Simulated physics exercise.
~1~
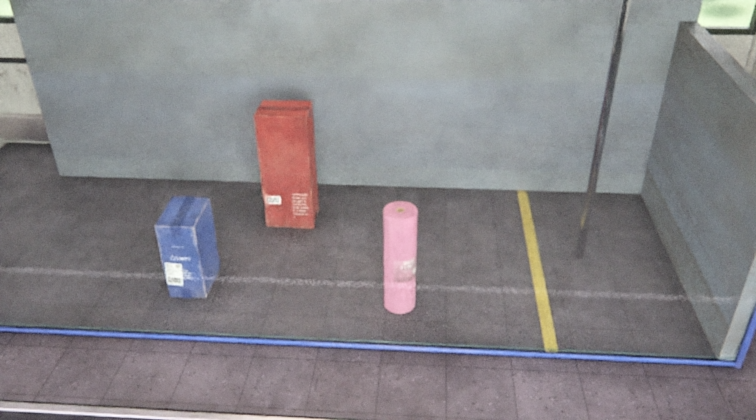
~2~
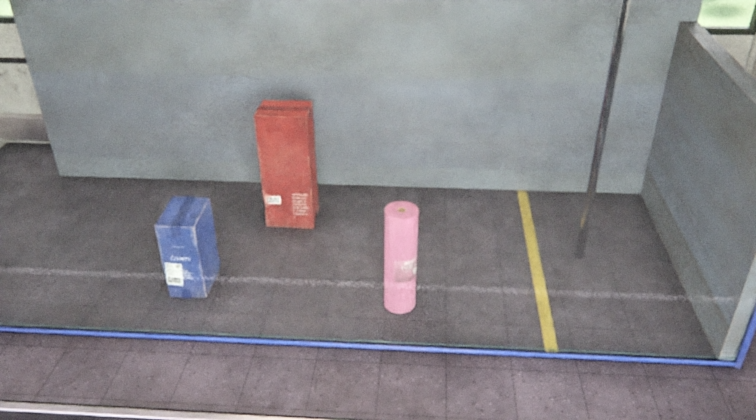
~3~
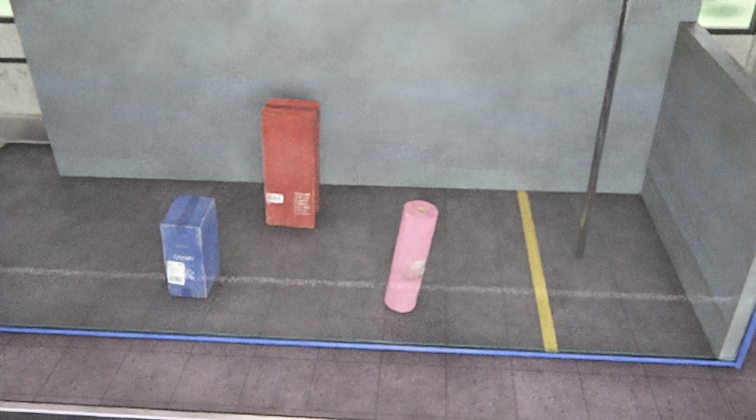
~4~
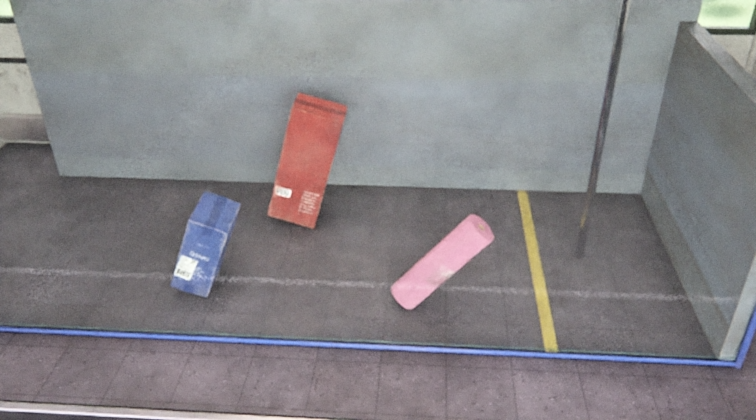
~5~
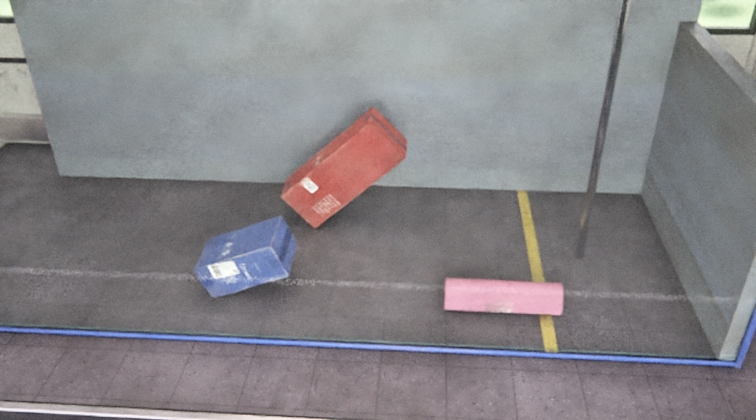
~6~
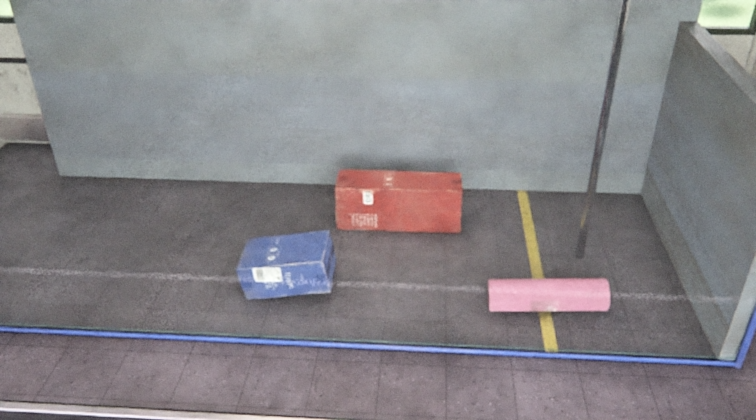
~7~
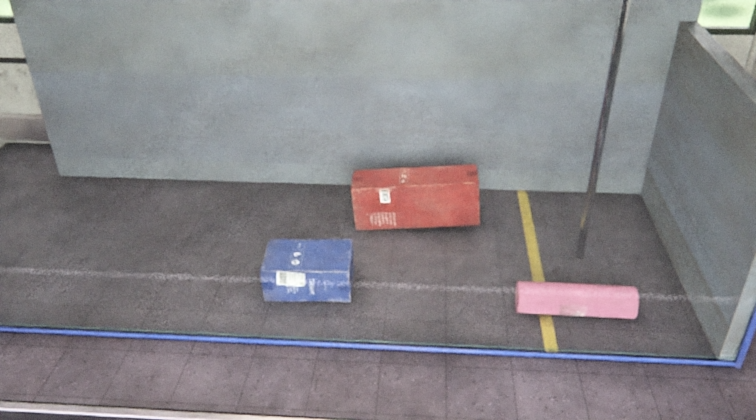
A pink roll topples and slides past the yellow line; blue and red boxes fall short.
